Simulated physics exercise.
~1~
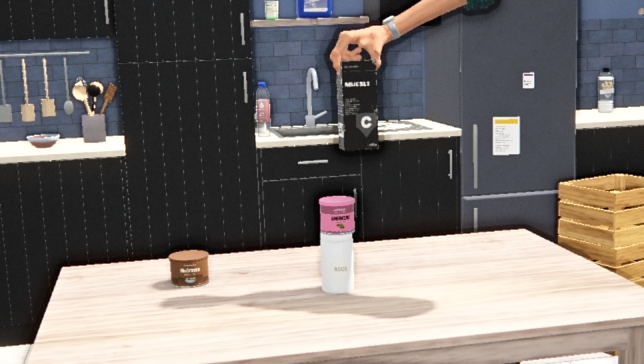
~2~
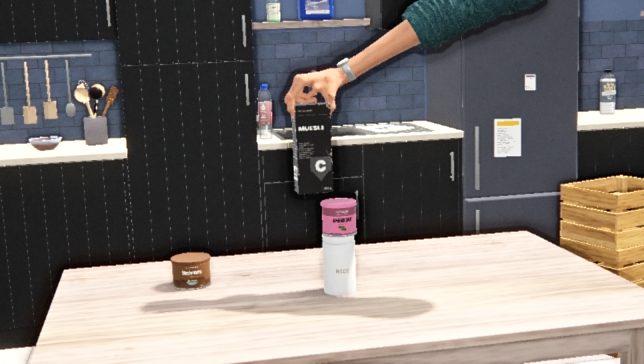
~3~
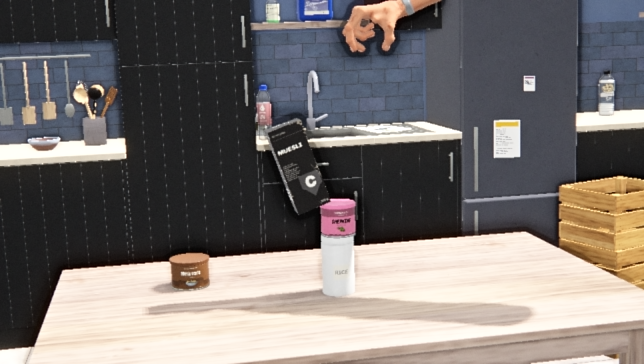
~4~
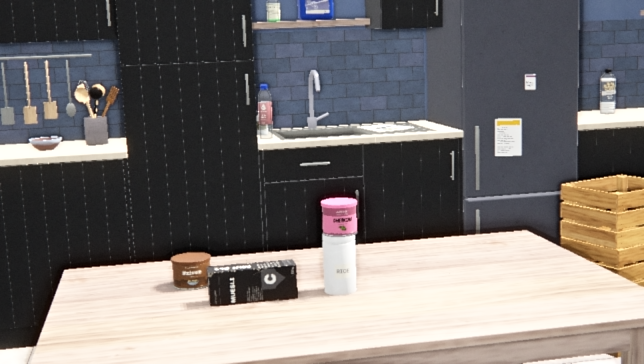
A hand lowers a black carton onto a pink tin, but it topples onto the table.
